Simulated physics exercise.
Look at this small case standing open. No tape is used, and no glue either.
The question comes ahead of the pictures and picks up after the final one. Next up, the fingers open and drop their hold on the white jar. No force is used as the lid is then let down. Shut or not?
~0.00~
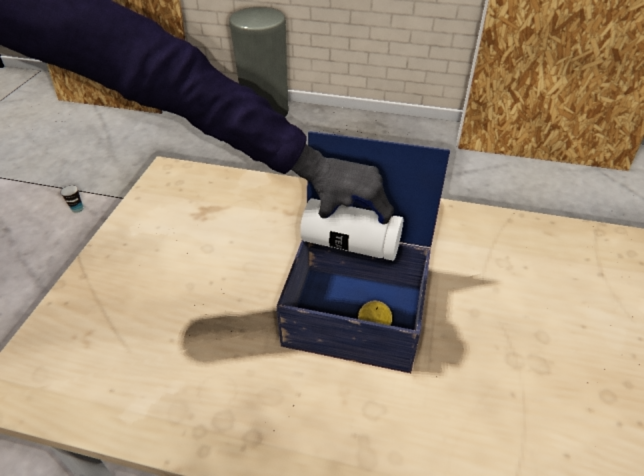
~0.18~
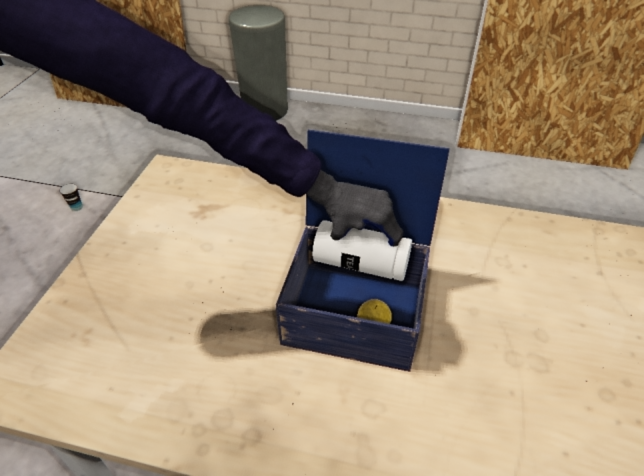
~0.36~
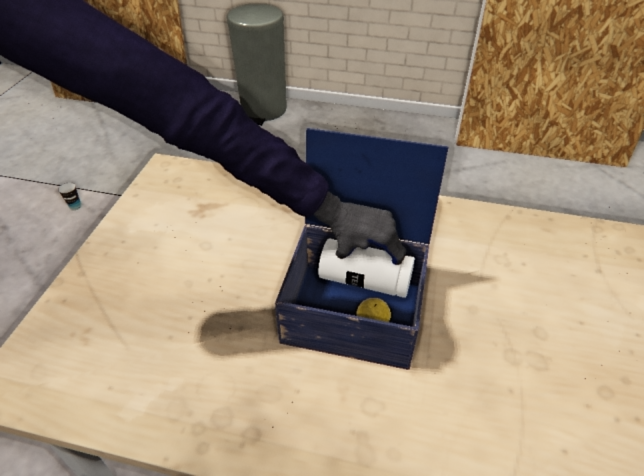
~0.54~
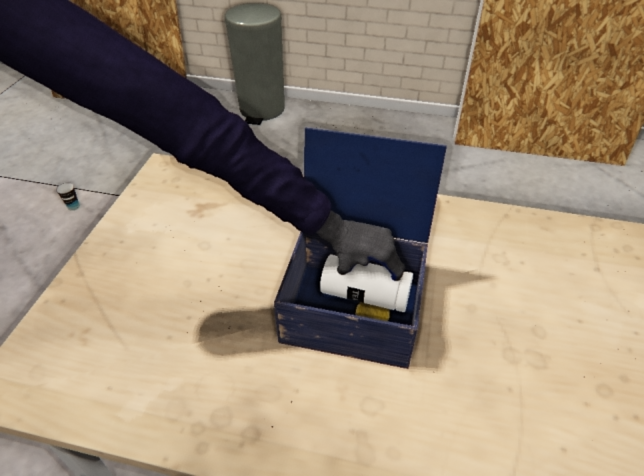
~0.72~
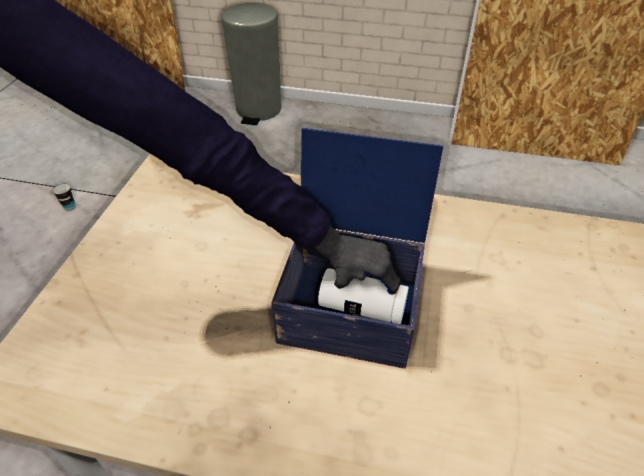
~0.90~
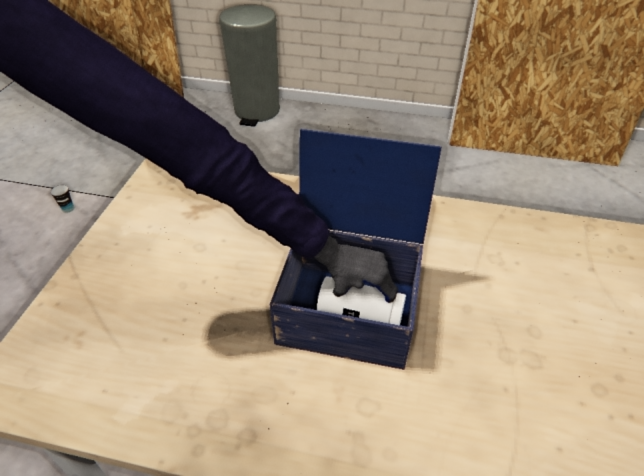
The box is going to be capped.
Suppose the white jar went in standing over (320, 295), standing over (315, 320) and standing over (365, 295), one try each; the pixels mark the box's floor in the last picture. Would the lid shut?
First - not shut; second - not shut; third - not shut.
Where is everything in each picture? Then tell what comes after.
In the first frame, on its way; white jar (352, 229).
In the second frame, on its way; white jar (363, 250).
In the third frame, on its way; white jar (367, 268).
In the fourth frame, on its way; white jar (367, 283).
In the fifth frame, on its way; white jar (364, 296).
In the sixth frame, in place under the hand; white jar (362, 304).
After 1.90 s, lid starting down; white jar shifted about its own width near (366, 331); yellow apple shifted about its own width.
After 2.70 s, lid 42° above the rim; white jar shifted about its own width near (366, 329); yellow apple shifted about its own width.
In the end (3.6 s), lid shut; moved from the start, yellow apple and white jar. At the end, from the last picture's camera, white jar near (367, 329).
